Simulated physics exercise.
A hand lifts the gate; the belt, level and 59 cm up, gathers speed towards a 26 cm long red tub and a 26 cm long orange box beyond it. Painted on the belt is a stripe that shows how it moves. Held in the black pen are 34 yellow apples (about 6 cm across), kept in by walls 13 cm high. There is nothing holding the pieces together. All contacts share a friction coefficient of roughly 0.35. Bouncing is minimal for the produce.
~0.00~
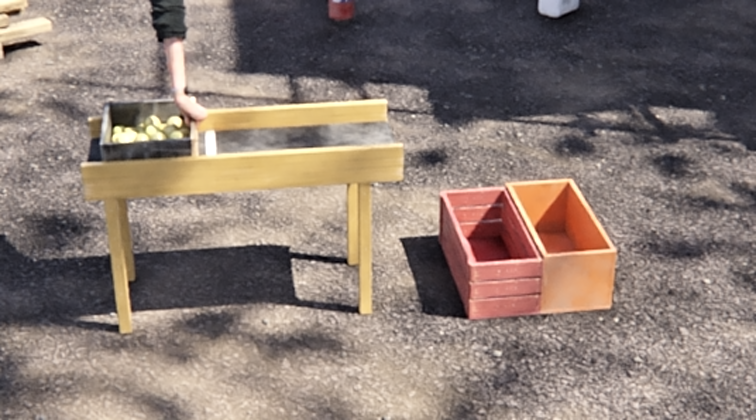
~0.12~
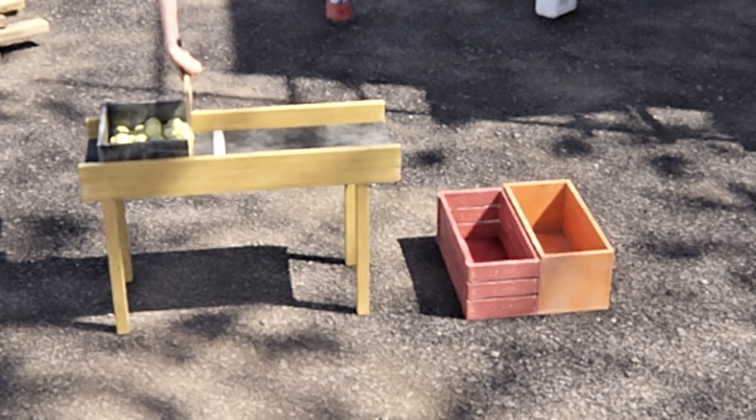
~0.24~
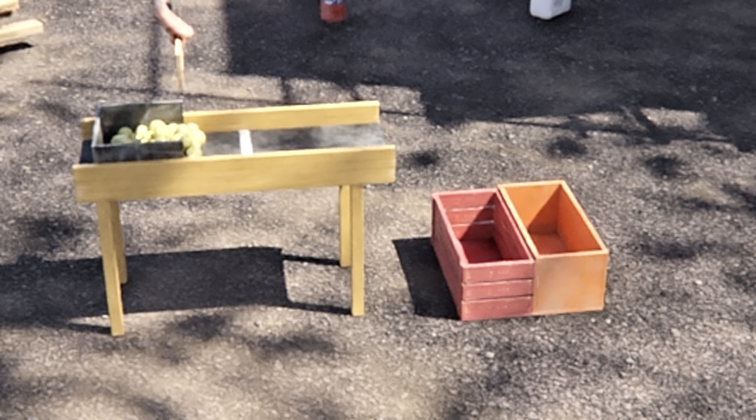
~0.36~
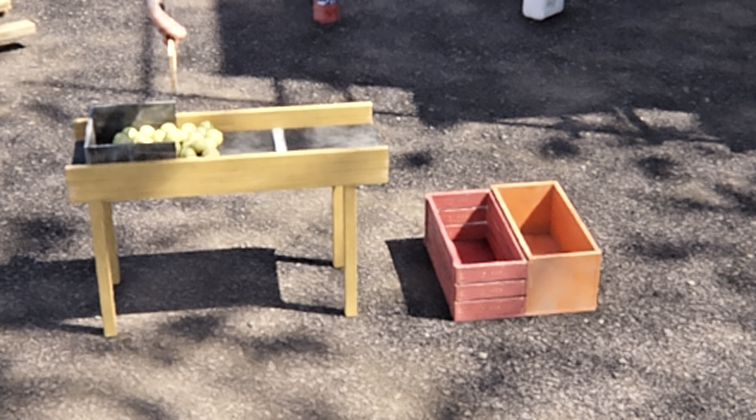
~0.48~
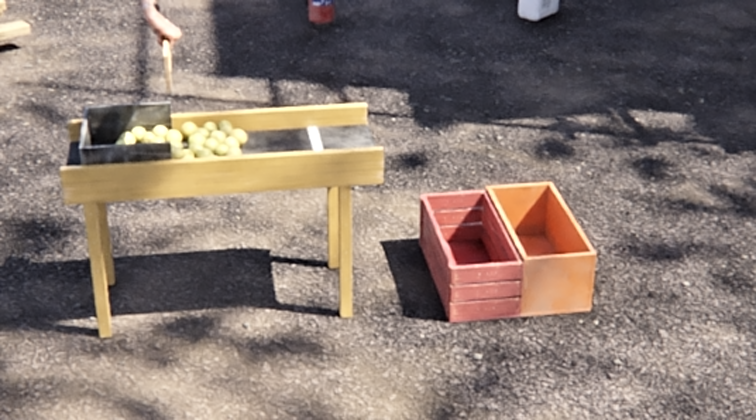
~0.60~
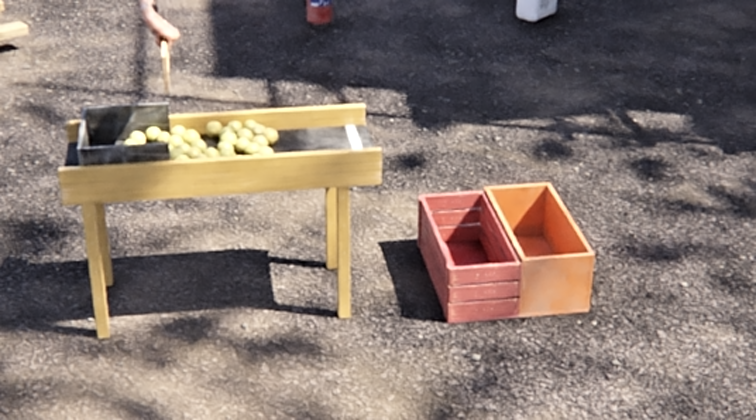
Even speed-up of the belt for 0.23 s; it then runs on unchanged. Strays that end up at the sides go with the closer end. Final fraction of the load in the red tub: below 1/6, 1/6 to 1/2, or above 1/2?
My guess is that the bulk of the load finishes there.
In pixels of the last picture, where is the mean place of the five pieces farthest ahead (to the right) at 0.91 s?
The leading five average out near (354, 138).
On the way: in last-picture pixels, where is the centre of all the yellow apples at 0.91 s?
(292, 142).
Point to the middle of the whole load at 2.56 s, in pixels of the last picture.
Estimated centre in the last picture: (469, 268).
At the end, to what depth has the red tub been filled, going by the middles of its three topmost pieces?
6 cm or thereabouts.
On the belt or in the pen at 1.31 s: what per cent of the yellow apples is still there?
Roughly 40 percent.
After 0.91 s, 2 still in the black pen and 32 on the belt.
After 1.31 s, 7 in the red tub, 13 on the belt and 14 in the air.
After 1.85 s, 28 in the red tub, 3 on the belt and 3 in the air.
Final count (at 2.56 s), 34 in the red tub. Asked share, 34 of 34, 100 per cent.
